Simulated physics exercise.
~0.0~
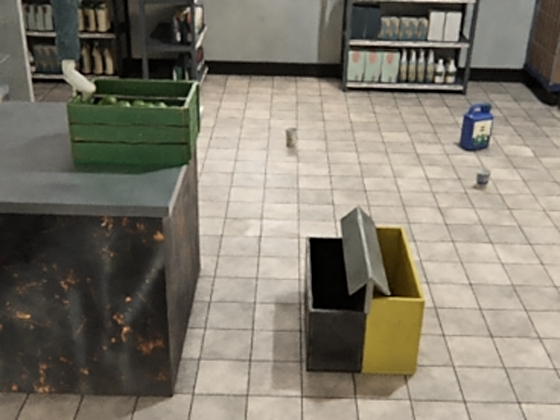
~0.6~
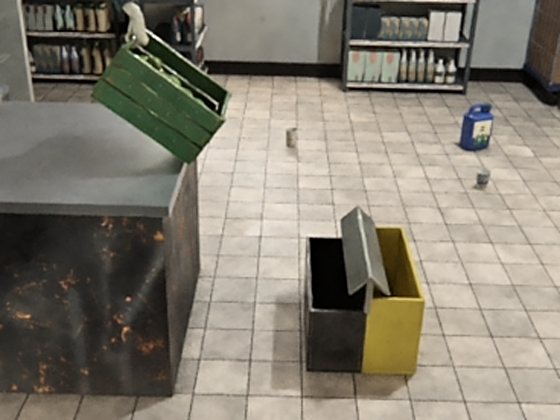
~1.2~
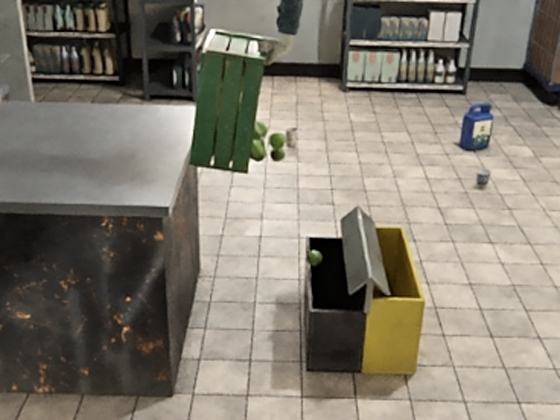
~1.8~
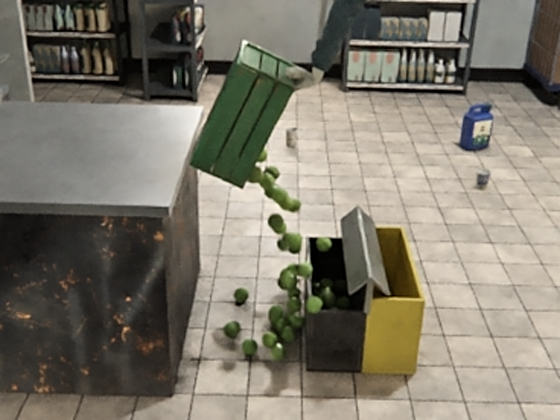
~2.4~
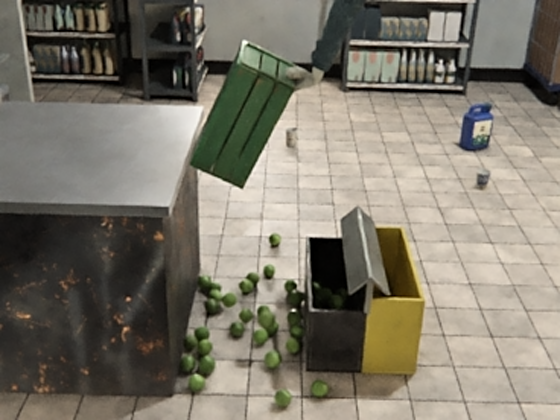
At the start, a green crate of round green apples sits on the edge of a dark bench, above a black bin and a yellow box joined by a sloping ridge. A hand tips the crate to the right, lifting it off the bench top. The crate swings past upright, and the first apples drop toward the black bin. As it tilts further, a stream pours out, some landing in the bin and many hitting the tiles before it. Finally the crate hangs steeply tipped, with most apples scattered on the floor between bench and bin.
